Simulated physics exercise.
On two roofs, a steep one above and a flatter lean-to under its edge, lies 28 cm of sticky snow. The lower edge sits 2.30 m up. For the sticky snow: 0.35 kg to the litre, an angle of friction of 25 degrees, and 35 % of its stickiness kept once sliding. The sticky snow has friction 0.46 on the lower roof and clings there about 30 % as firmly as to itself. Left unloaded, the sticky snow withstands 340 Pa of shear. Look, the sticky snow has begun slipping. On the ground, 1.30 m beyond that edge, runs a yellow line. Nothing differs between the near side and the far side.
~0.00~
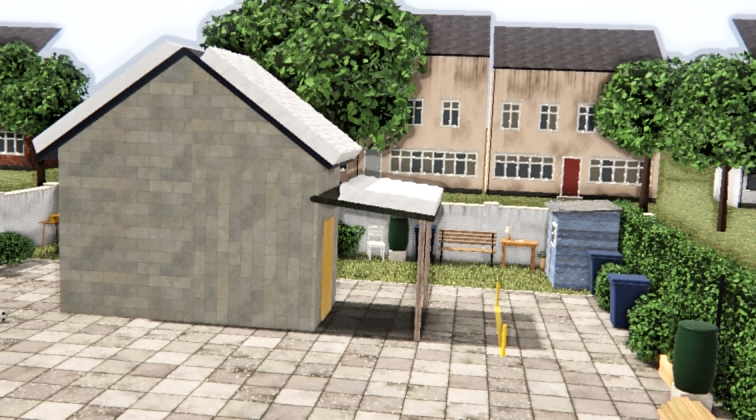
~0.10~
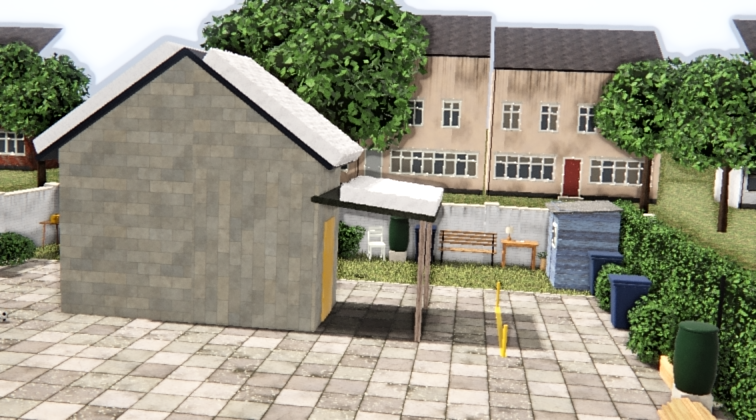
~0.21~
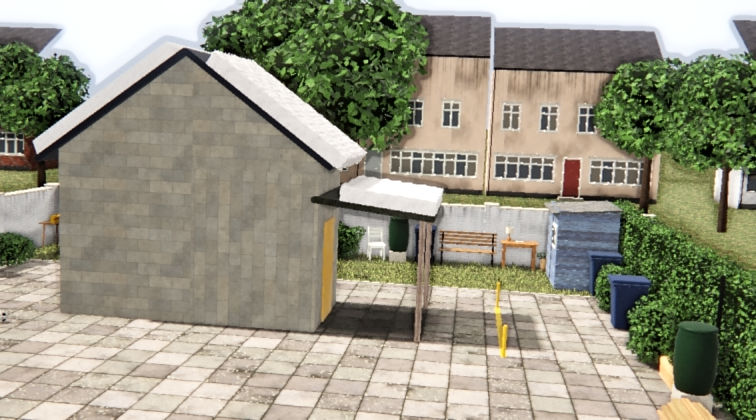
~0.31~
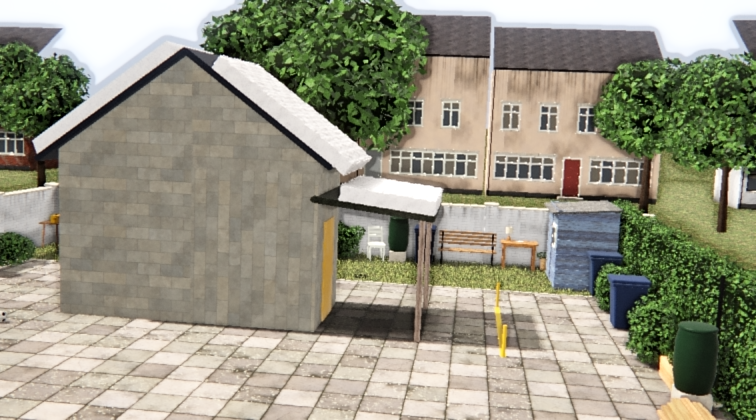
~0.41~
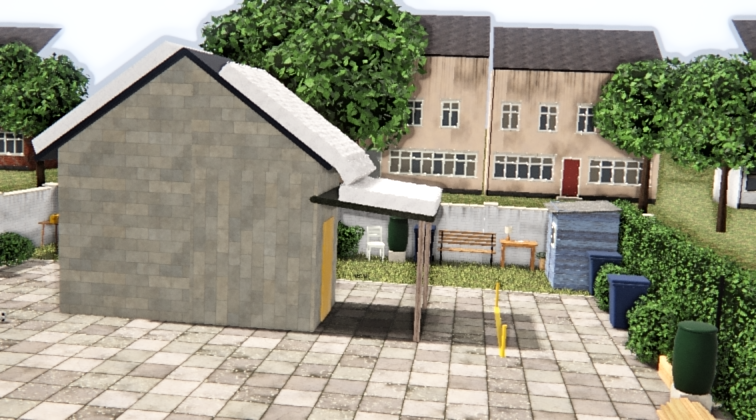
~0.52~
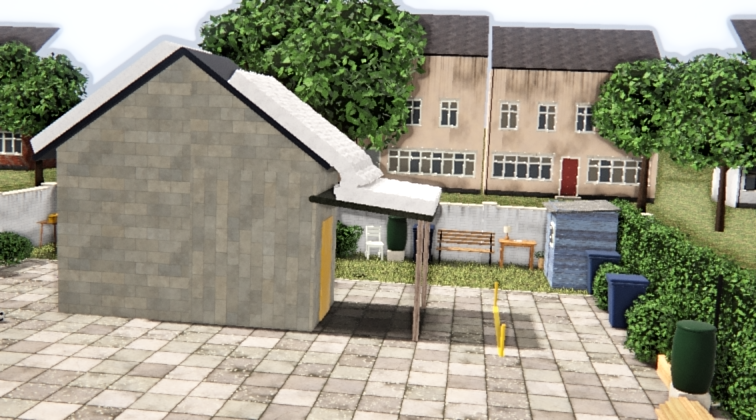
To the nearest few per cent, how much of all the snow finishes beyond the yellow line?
Roughly 21 %.
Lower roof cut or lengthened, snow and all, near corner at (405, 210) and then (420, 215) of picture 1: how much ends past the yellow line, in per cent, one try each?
I'd expect around 35 percent the first time and around 30 percent the second.
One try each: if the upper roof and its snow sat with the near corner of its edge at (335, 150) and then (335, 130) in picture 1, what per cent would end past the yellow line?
First try 35 %, second try 50 %.
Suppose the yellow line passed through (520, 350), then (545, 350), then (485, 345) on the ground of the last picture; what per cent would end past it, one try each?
14 %, then 8 %, then 25 %.
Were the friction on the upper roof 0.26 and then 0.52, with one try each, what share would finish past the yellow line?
Roughly 8 per cent first, roughly 0 per cent second.
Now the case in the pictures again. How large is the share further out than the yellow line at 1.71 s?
0 percent.
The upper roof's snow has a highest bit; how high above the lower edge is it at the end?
It ends up some 0.6 m higher than the lower edge.
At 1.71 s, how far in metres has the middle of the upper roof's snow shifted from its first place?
About 3.2 m.
By 1.06 s, none is below the lower edge and 0 % is past the line.
By 1.71 s, 20 % is below the lower edge and 0 % is past the line.
By 2.35 s, 41 % is below the lower edge and 19 % is past the line.
By 3.00 s, 43 % is below the lower edge and 21 % is past the line.
By 3.60 s, at the end, 43 % is below the lower edge and 21 % is past the line.
